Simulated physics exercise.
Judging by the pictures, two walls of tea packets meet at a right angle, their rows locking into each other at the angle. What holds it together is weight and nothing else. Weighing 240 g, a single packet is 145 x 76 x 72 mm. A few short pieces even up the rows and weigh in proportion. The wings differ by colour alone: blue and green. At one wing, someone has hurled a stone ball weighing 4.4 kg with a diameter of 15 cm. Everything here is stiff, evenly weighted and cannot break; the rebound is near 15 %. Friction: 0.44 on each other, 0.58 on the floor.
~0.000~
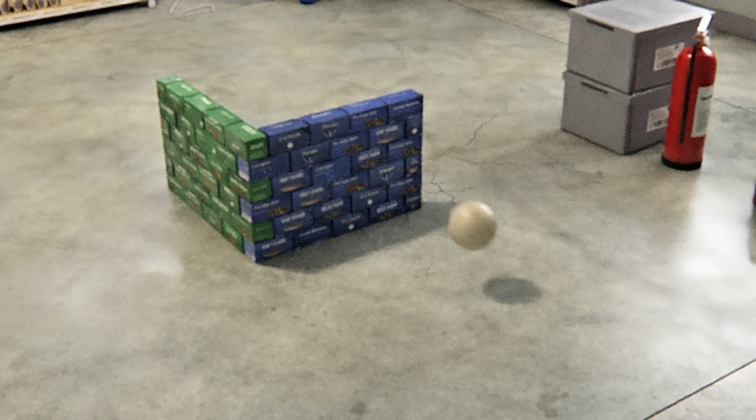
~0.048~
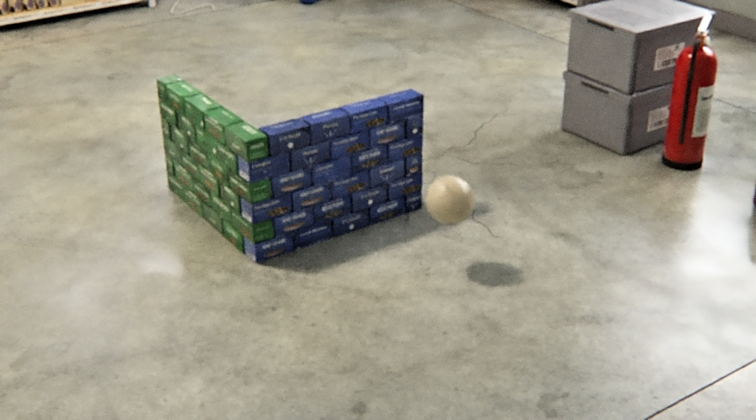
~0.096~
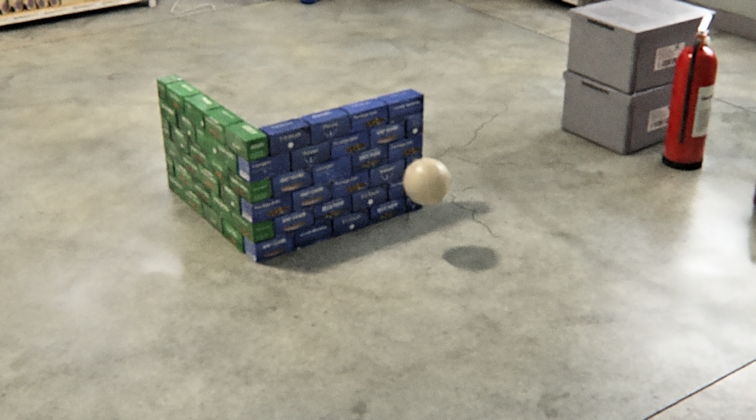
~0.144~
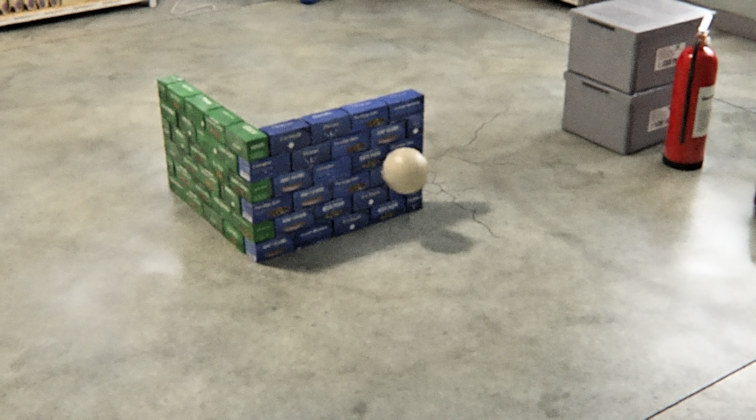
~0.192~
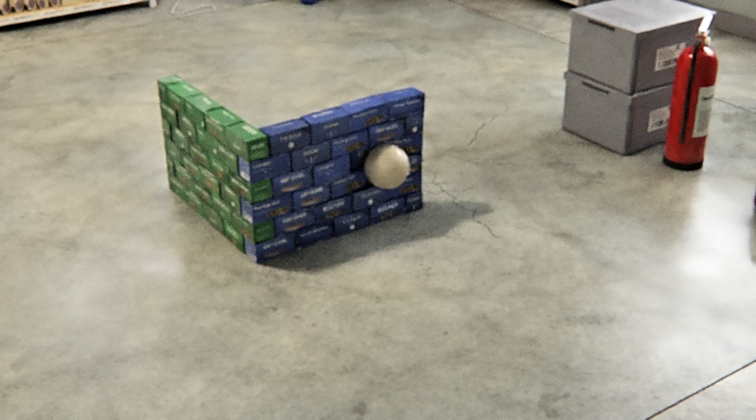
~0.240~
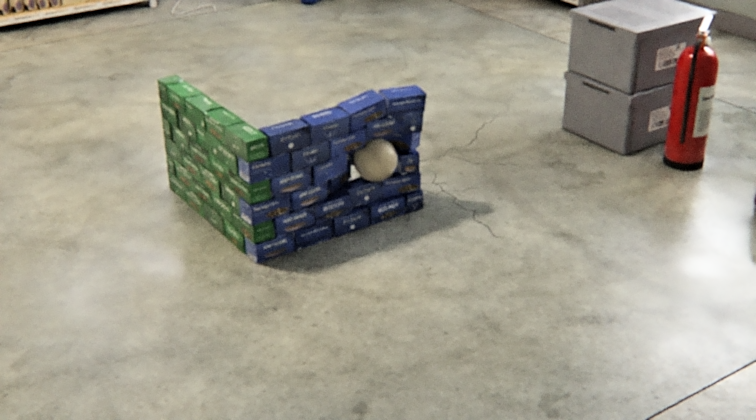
Two low walls of stacked tea packets, green on the left and blue on the right, meet at a corner on a smooth grey concrete floor, seen from above by a still camera. Grey boxes and a red fire extinguisher stand at the upper right. A pale ball flies leftward through the air, strikes the blue wall near its right end and pushes packets inward, opening a gap while the green wall stays put.
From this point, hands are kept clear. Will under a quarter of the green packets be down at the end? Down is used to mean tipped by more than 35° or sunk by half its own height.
Yes, under a quarter.
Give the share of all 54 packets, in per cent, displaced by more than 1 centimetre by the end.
Moved: 30 per cent.
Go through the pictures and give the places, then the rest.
In the first frame (we follow the side turned to the camera), ball (473, 226) 41 cm from contact, 2.7 m/s; top green packet (257, 149); top blue packet (407, 109); no piece has moved.
In the second frame, ball (450, 200) 30 cm from contact, 2.5 m/s; top green packet (258, 149).
In the third frame, ball (427, 182) 18 cm from contact, 2.4 m/s; top green packet (258, 149).
In the fourth frame, ball (406, 171) 6 cm from contact, 2.5 m/s; top green packet (258, 149).
In the fifth frame, ball (387, 166) after contact, 2.0 m/s; top green packet (258, 149); top blue packet (408, 107) displaced 8 mm; steepest lean 5°, the packet at (369, 117); 11 stirred so far.
In the sixth frame, ball (375, 159) after contact, 1.3 m/s; top green packet (258, 150); top blue packet (407, 106) tipped 7°; steepest lean 13°, the packet at (368, 115); 17 stirred so far.
Around 0.34 s, ball still moving; none of the 27 green packets down (5 of 54 in all colours); top green packet unmoved; top blue packet tipped 31°, 30 mm lower.
Around 0.52 s, ball still moving; none of the 27 green packets down (8 of 54 in all colours); top green packet unmoved; top blue packet tipped 55°, 15 cm lower.
Around 0.78 s, ball still moving; none of the 27 green packets down (10 of 54 in all colours); top green packet unmoved; top blue packet on its side.
Finally (1.4 s), ball rolling away; none of the 27 green packets down (11 of 54 in all colours); top green packet unmoved; top blue packet 36 cm lower. That is 0 per cent. Seen by the last camera, middles, top green packet near (246, 142), top blue packet near (429, 212).
